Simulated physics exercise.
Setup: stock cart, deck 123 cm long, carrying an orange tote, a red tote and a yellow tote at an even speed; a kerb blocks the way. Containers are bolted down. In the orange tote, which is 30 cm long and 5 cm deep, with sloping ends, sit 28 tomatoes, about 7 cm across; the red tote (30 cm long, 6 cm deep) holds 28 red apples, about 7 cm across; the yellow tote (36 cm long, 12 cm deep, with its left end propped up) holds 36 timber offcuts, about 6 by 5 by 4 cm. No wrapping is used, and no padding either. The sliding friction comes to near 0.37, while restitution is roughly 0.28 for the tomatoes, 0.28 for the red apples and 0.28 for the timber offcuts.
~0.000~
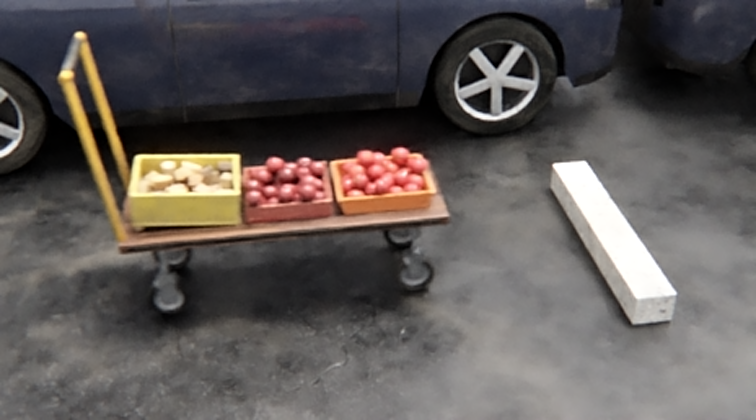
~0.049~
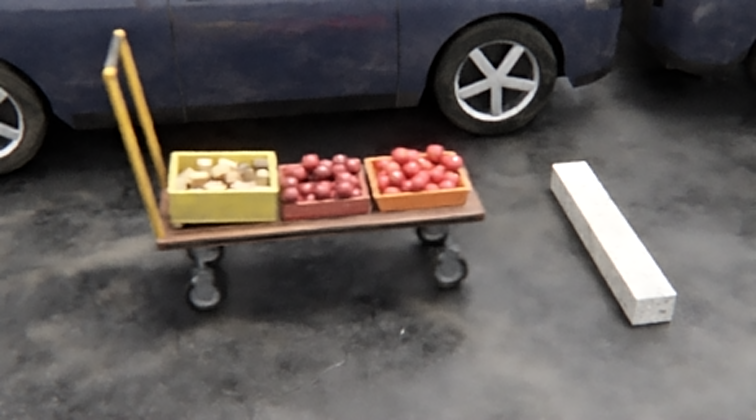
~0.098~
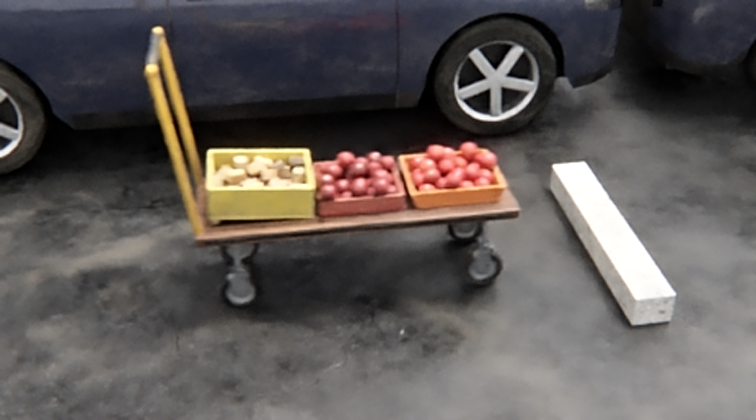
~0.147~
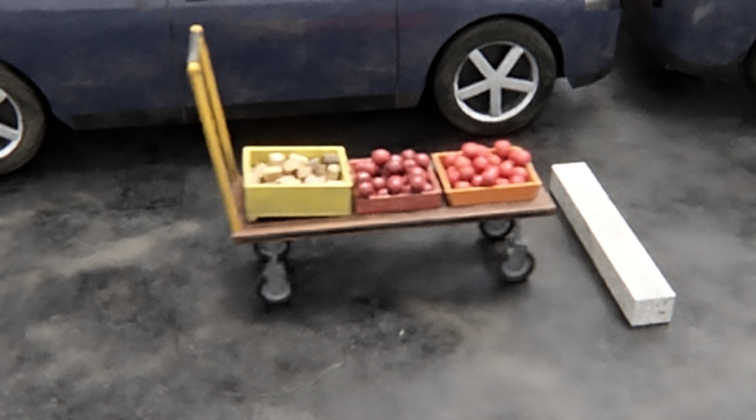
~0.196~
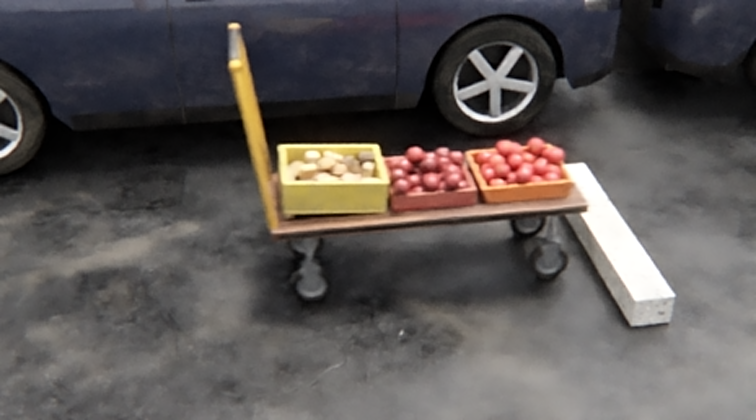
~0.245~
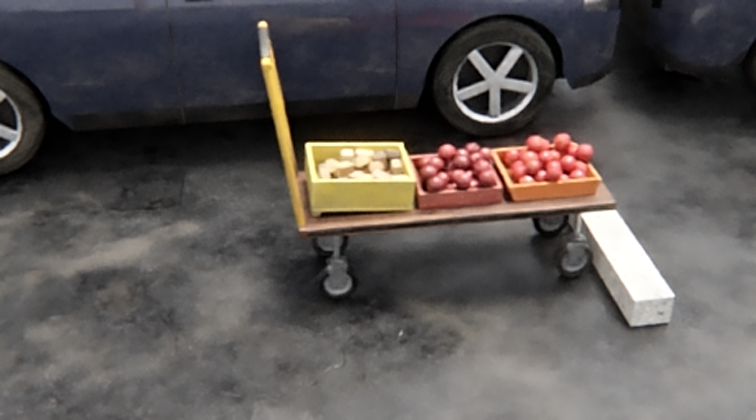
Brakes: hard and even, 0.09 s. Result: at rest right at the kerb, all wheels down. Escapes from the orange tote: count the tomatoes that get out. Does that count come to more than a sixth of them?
Yes, retained: Below five sixths.
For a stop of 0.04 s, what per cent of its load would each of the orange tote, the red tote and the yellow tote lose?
Result - orange tote: 40 percent, red tote: 50 percent, yellow tote: 0 percent.
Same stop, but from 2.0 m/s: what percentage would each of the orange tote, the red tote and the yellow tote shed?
In that case the orange tote sheds 30 per cent of its load, the red tote 40 per cent, and the yellow tote 0 per cent.
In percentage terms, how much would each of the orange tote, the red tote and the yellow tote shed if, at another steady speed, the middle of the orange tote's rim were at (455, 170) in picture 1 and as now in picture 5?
Orange tote 20 %, red tote 30 %, yellow tote 0 %.
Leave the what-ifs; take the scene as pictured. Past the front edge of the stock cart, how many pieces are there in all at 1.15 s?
Roughly 20.
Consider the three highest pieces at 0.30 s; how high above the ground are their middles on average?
About 54 cm up, on average.
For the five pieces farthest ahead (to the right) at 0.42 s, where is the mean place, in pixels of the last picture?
They are centred near (626, 143).
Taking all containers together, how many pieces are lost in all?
In all, roughly 25.
After 0.30 s, 1 of 28 out of the orange tote, 6 of 28 out of the red tote and 0 of 36 out of the yellow tote.
After 0.42 s, 8 of 28 out of the orange tote, 12 of 28 out of the red tote and 0 of 36 out of the yellow tote.
After 0.65 s, 12 of 28 out of the orange tote, 12 of 28 out of the red tote and 1 of 36 out of the yellow tote.
Final count (at 1.15 s), 13 of 28 out of the orange tote, 12 of 28 out of the red tote and 1 of 36 out of the yellow tote. Asked share, 13 of 28, 46 per cent.
